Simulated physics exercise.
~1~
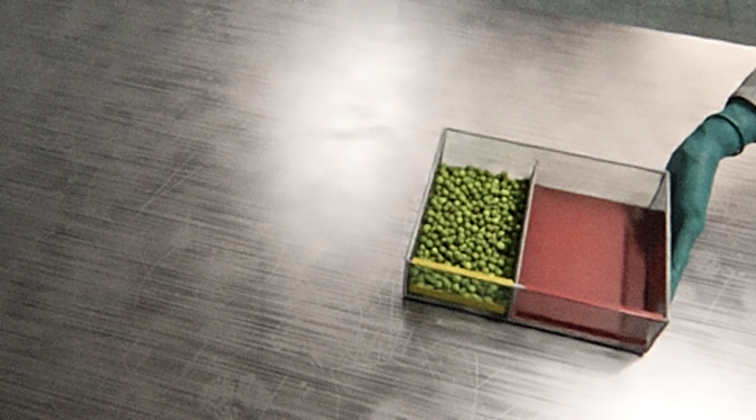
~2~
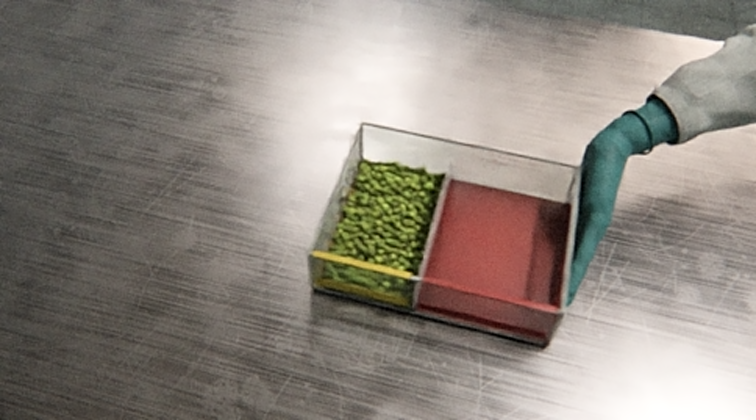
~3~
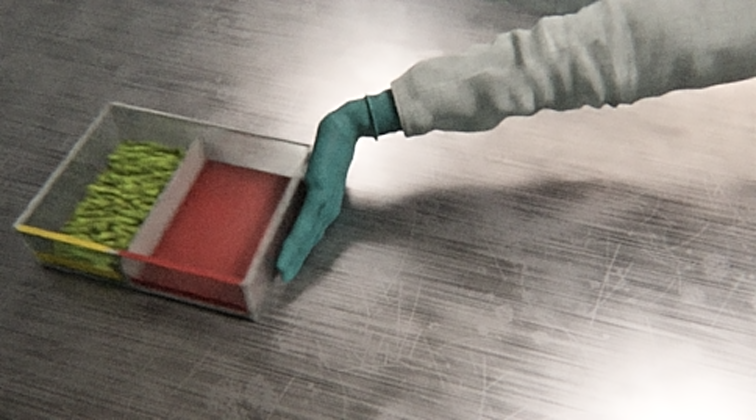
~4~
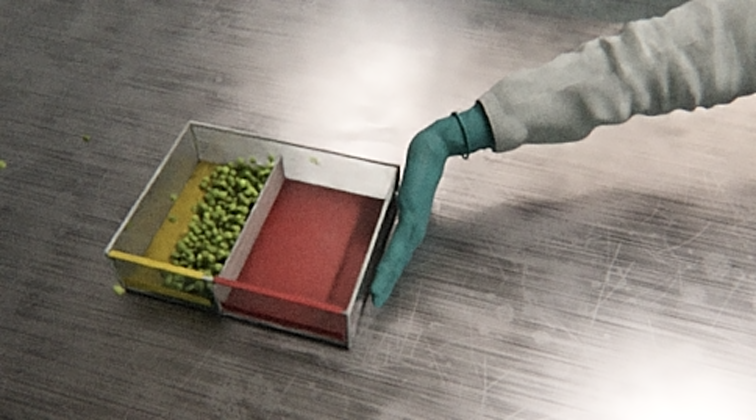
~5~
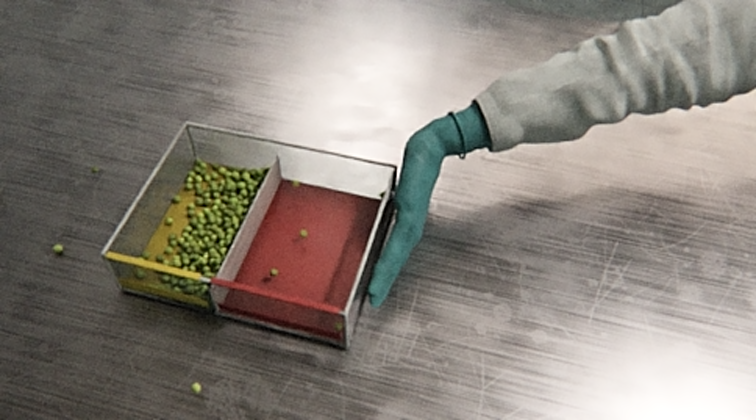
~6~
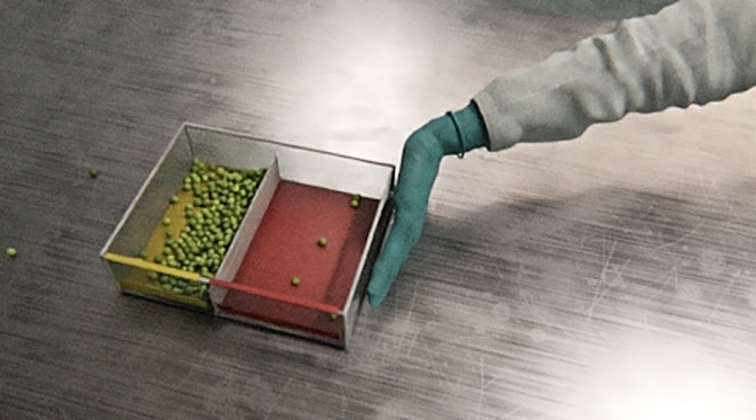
At the start, a clear tray sits on a scratched metal surface, with green peas filling its yellow-floored left compartment and the red right one empty, while a teal-gloved hand rests against its right side. The hand and tray travel left, slowly and then faster, and a pale sleeve comes into view. The tray then shifts back to the right and stops, its peas heaped toward the divider. A few peas scatter onto the table and into the red section. In the end, most remain on the yellow side, with the hand still against the tray.
